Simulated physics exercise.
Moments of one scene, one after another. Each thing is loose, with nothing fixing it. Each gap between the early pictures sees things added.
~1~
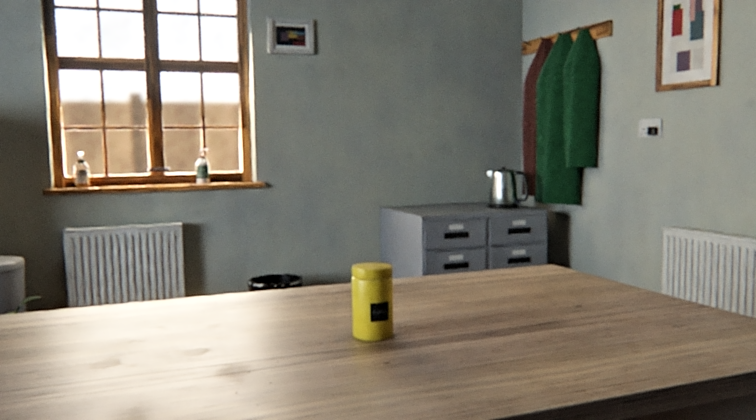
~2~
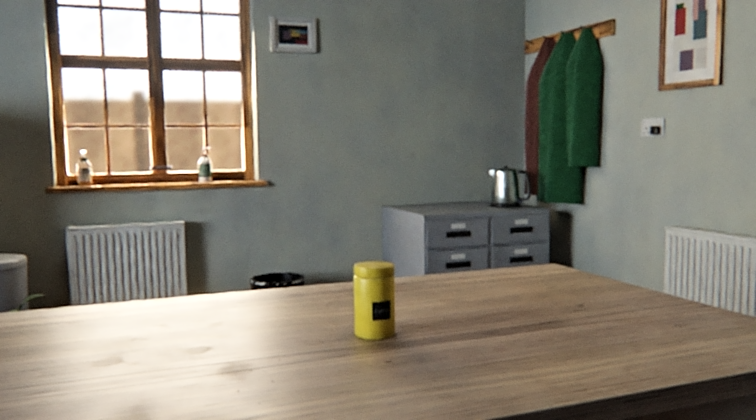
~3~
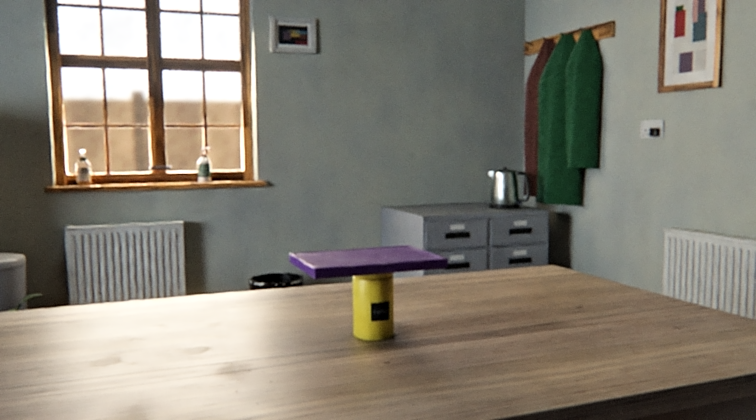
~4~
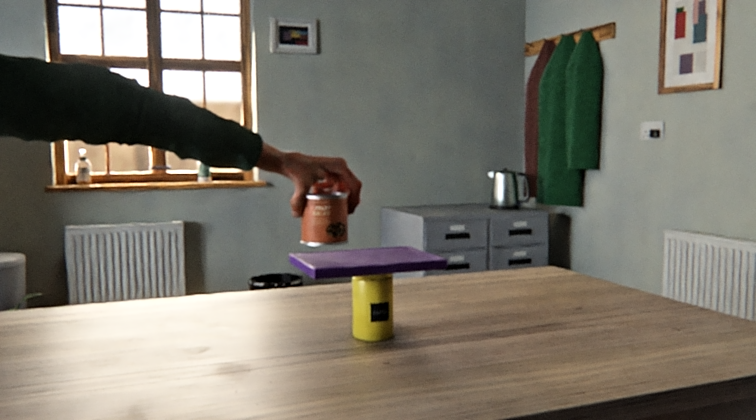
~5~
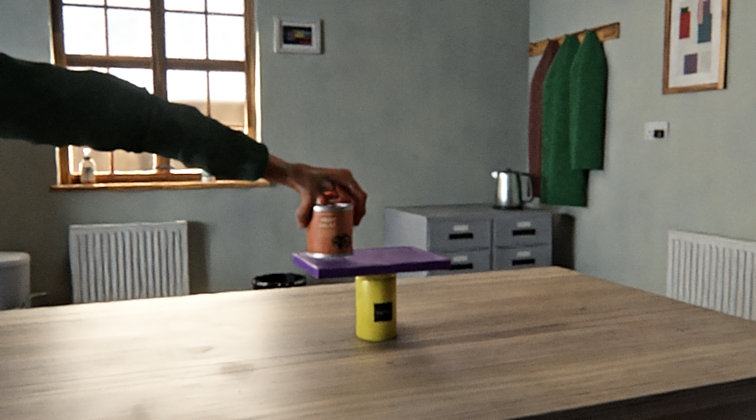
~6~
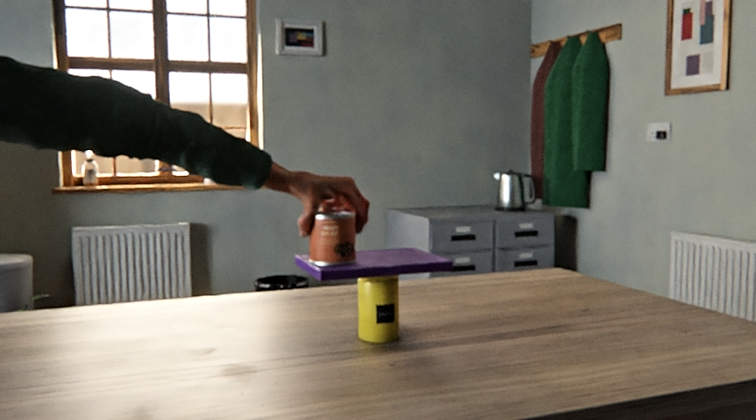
In a room with a window and grey drawers, a yellow jar stands on a wooden table and a purple slab appears on top of it; a hand then lowers an orange tin onto the slab's left side and keeps hold.
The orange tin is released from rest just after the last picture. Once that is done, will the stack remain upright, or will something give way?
The stack gives way.
Then, 0.50 s on from there, orange tin now fallen; purple lid on its side.
Then, 1.00 s on from there, purple lid now fallen.
In the end, fallen, orange tin and purple lid; yellow jar unmoved. The stack comes apart.
